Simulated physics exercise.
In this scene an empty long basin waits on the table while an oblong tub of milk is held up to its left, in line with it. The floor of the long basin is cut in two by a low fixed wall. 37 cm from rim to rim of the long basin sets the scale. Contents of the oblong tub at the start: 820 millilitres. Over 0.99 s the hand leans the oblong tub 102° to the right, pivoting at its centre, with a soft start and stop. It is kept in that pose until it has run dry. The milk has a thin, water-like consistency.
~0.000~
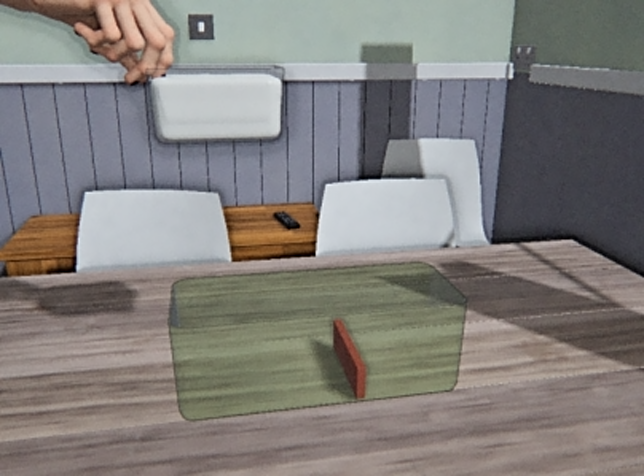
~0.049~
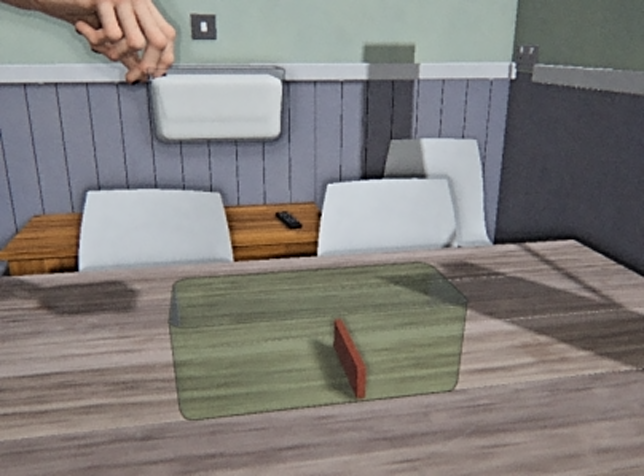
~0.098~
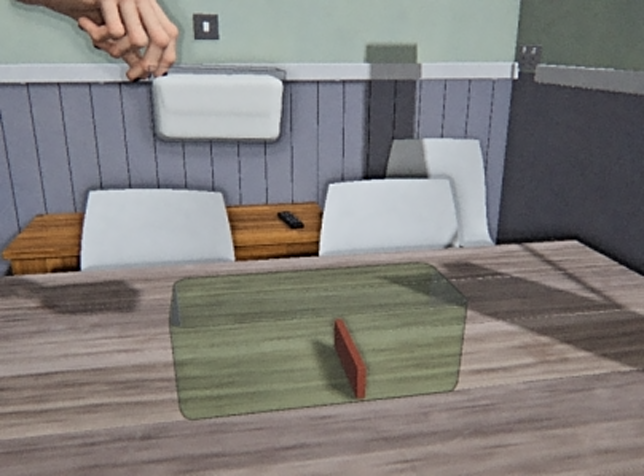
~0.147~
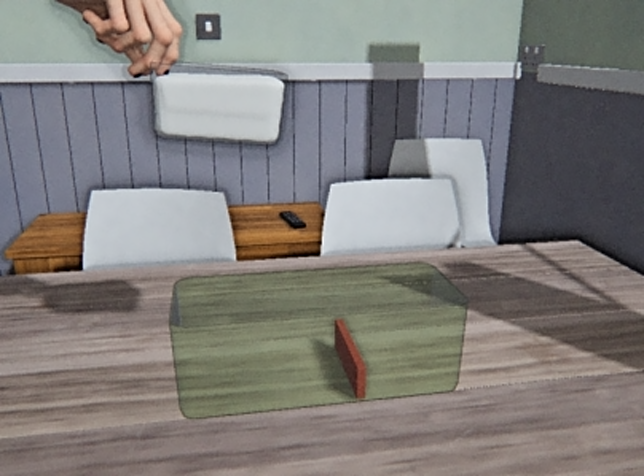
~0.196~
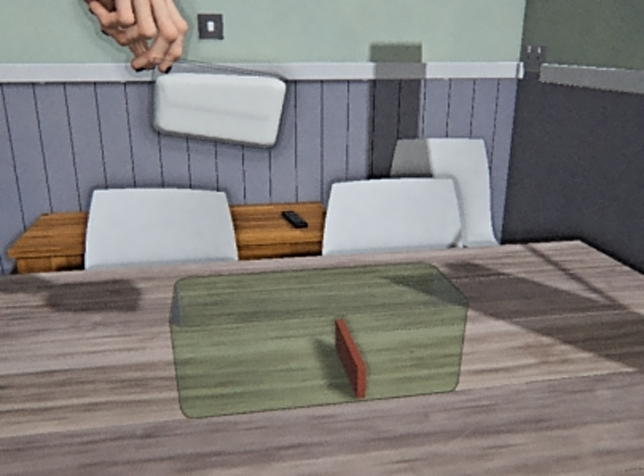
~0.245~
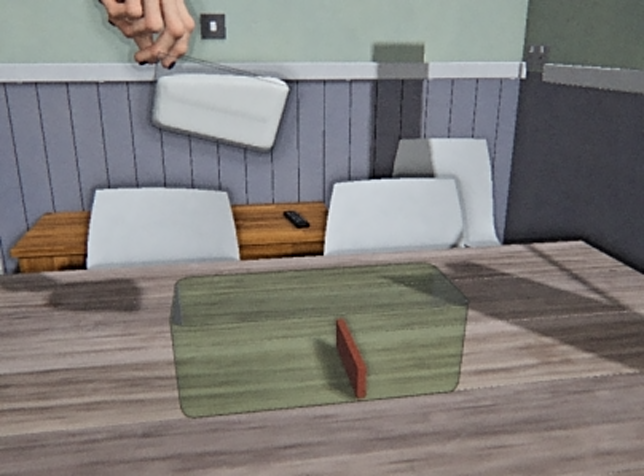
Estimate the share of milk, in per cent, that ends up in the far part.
About 61 per cent.
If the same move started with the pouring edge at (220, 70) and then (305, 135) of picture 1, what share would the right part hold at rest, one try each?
Result: 5 per cent, then 70 per cent.
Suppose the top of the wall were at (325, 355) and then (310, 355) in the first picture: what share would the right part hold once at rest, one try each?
I'd put it at about 60 per cent for the first and about 75 per cent for the second.
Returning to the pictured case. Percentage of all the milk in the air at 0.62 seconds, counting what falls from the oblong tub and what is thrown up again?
Some 46 % is the figure.
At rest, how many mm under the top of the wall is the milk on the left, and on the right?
Looks like roughly 38 mm on the left and roughly 18 mm on the right.
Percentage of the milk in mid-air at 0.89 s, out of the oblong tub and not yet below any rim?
Near 14 percent.
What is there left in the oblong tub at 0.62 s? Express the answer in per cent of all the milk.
Some 46 % of it is still there.
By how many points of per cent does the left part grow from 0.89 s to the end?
Near 22 in a hundred.
Then, 0.62 s in, the tilt is 70° and 46 per cent is still to pour, 3 is left of the wall and 5 right of it.
Then, 0.89 s in, the tilt is 100° and 9 per cent is still to pour, 12 is left of the wall and 61 right of it.
Then, 1.18 s in, the tilt is 102° and 1 per cent is still to pour, 29 is left of the wall and 62 right of it.
Then, 1.49 s in, the tilt is 102° and 0 per cent is still to pour, 34 is left of the wall and 61 right of it.
Finally, 34 per cent lies left of the wall, 61 right of it and 5 outside.
